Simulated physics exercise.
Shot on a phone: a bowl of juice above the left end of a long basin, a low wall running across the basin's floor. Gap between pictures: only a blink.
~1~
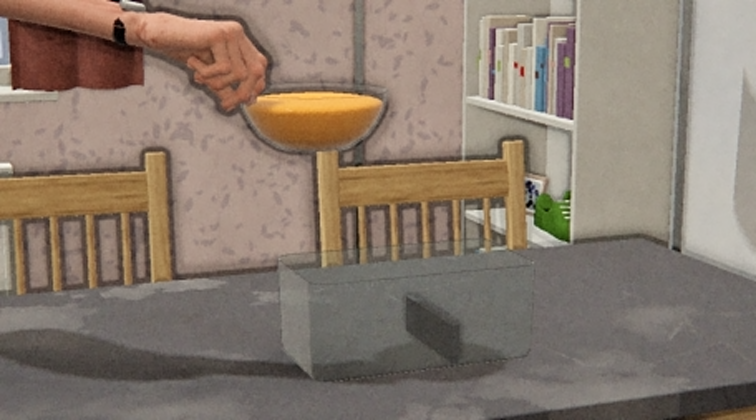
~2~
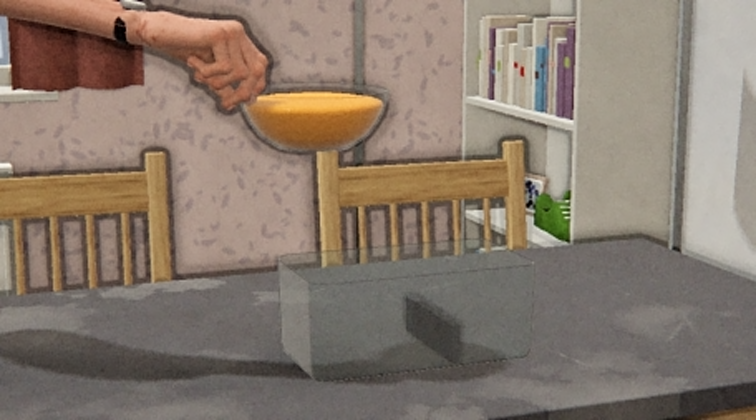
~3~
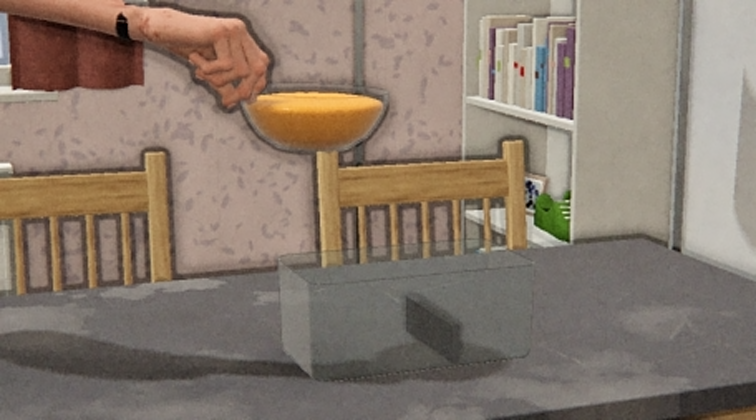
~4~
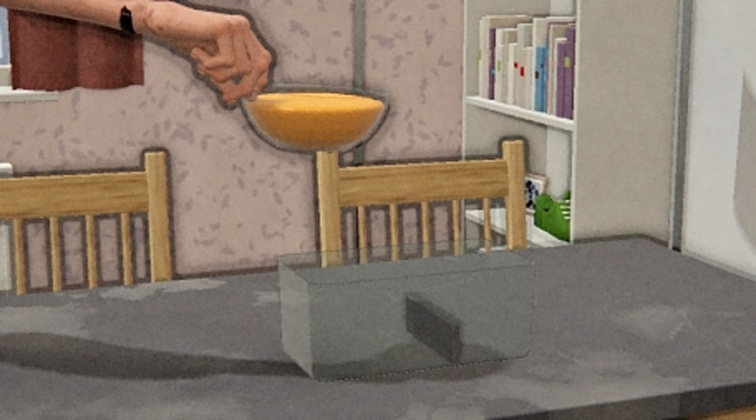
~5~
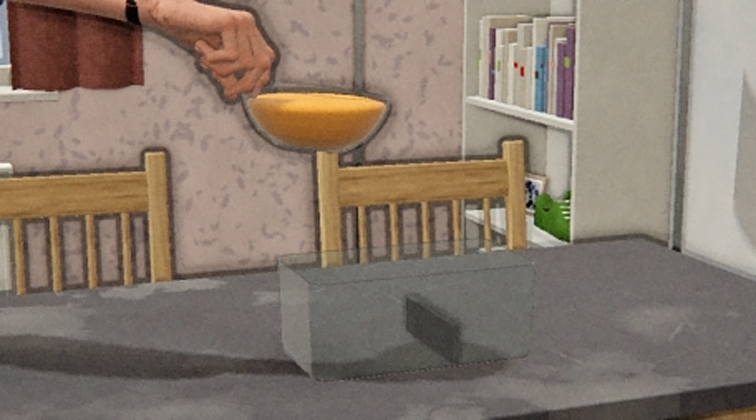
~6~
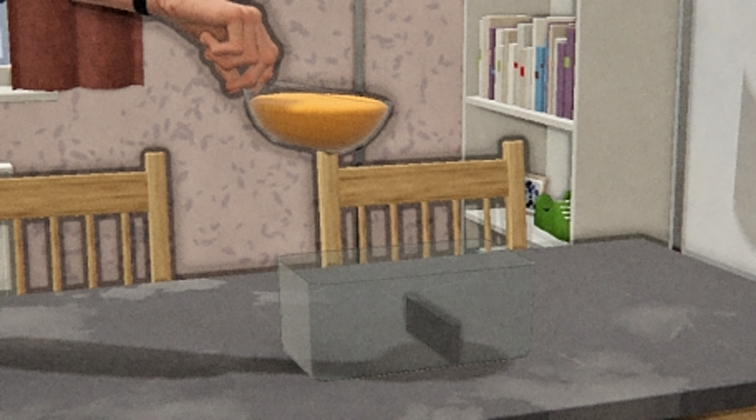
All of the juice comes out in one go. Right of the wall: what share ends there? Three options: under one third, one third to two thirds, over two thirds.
Answer: One third to two thirds.
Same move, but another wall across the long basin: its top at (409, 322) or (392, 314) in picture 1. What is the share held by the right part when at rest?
About 70 % and 90 %.
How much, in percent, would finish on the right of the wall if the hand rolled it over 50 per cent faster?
About 40 per cent.
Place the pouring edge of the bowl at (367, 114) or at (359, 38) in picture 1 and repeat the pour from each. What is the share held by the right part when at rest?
It works out to around 25 % and then around 40 %.
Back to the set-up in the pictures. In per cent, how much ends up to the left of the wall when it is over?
About 40 per cent.
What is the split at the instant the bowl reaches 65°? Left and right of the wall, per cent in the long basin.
On the left 5 per cent, on the right 20 per cent.
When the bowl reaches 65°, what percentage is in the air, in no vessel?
Share: Approx. 40 %.
A moment on, the tilt is 65° and 32 per cent is still to pour, 5 is left of the wall and 21 right of it.
Next, the tilt is 102° and 0 per cent is still to pour, 38 is left of the wall and 59 right of it.
Then the tilt is 112° and 0 per cent is still to pour, 40 is left of the wall and 59 right of it.
Later the tilt is 112° and 0 per cent is still to pour, 40 is left of the wall and 59 right of it.
Finally, 40 per cent lies left of the wall, 59 right of it and 1 outside.
